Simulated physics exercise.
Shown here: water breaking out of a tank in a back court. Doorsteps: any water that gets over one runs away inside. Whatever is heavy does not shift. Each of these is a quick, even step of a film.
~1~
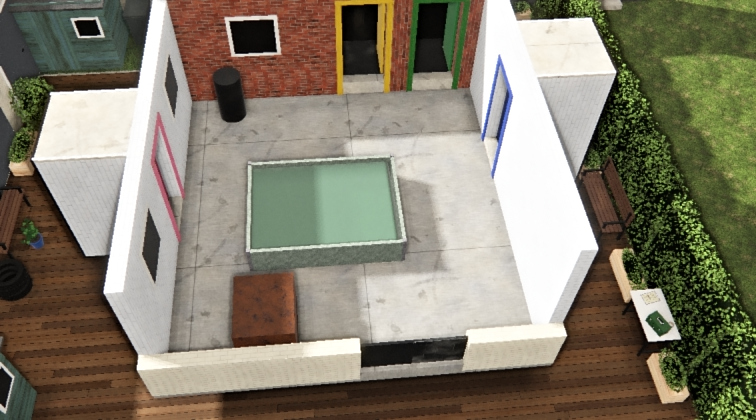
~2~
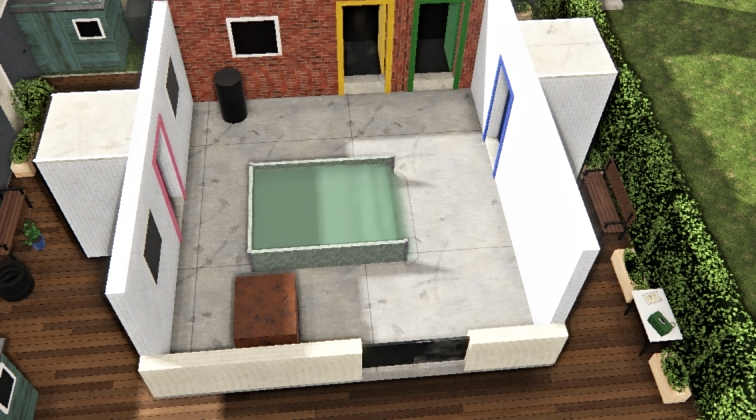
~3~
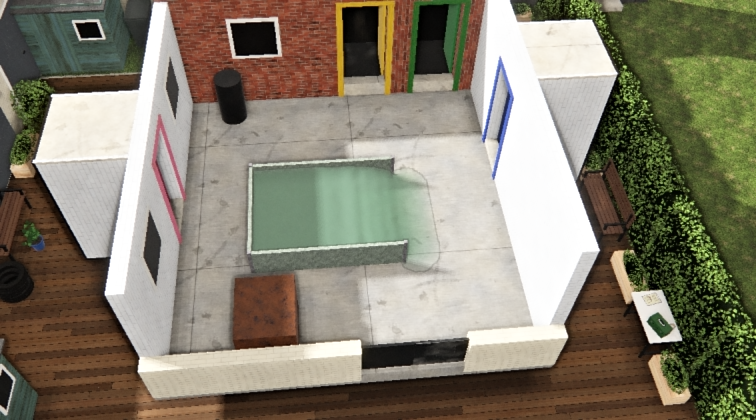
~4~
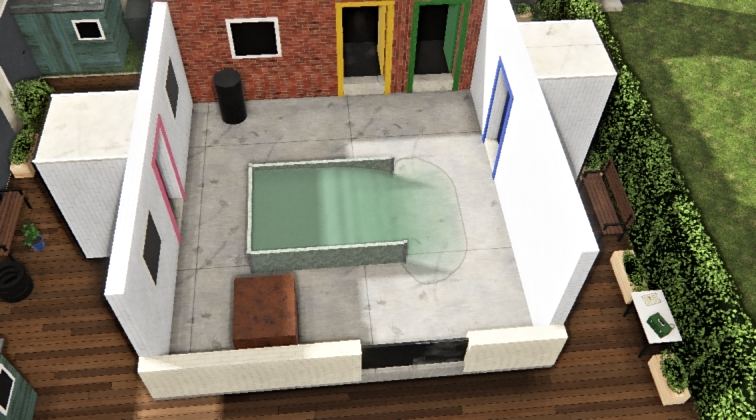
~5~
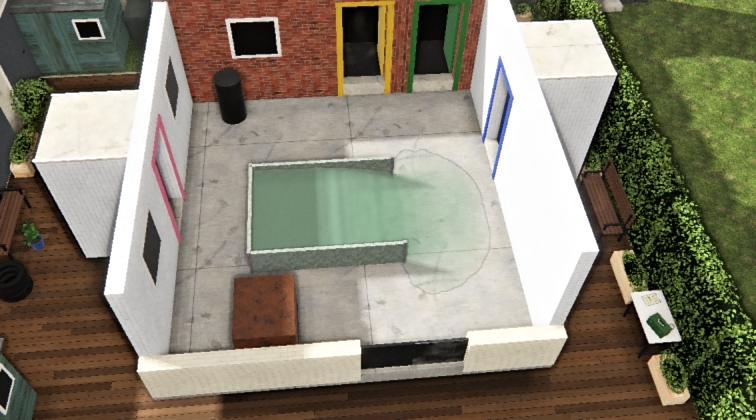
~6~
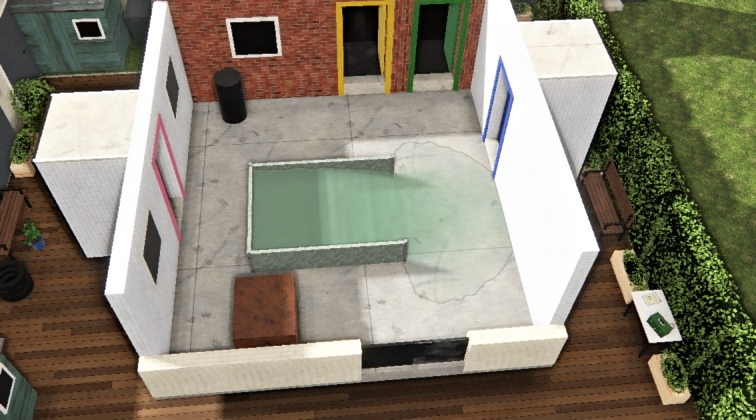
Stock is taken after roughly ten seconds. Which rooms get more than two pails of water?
Outcome: The pink door does not go over two buckets; the blue door goes over two buckets; the yellow door does not go over two buckets; the green door does not go over two buckets.
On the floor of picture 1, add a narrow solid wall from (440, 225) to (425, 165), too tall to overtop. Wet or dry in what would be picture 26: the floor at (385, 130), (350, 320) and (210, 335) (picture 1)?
Results in order: Swamped / swamped / bone-dry.
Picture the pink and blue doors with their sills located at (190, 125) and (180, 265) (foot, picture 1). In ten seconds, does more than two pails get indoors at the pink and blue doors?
Pink door: Falls short. Blue door: Falls short.
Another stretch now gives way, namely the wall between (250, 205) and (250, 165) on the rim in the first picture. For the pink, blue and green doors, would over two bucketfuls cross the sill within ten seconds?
Here's how it turns out: The pink door surpasses the limit, the blue door fails to reach the limit, and the green door fails to reach the limit.
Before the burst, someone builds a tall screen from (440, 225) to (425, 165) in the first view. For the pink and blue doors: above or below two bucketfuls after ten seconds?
The pink falls short, the blue falls short.
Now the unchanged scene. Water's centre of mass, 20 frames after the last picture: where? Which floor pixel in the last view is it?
I'd say around (417, 216).
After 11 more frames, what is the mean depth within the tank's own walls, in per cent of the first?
I'd put it close to 46 percent.
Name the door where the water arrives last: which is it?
My answer: The door marked pink.
A moment on, water covers 25 % of the floor; the pink door not reached, the blue door under two buckets in, the yellow door not reached, the green door not reached.
Next, water covers 30 % of the floor; the pink door not reached, the blue door over two buckets in, the yellow door not reached, the green door not reached.
Then, water covers 45 % of the floor; the pink door not reached, the blue door over two buckets in, the yellow door wet at the sill, nothing in, the green door wet at the sill, nothing in.
Later, water covers 85 % of the floor; the pink door not reached, the blue door far over two buckets in, the yellow door wet at the sill, nothing in, the green door wet at the sill, nothing in.
In the end, water covers 100 % of the floor; the pink door wet at the sill, nothing in, the blue door far over two buckets in, the yellow door wet at the sill, nothing in, the green door wet at the sill, nothing in.
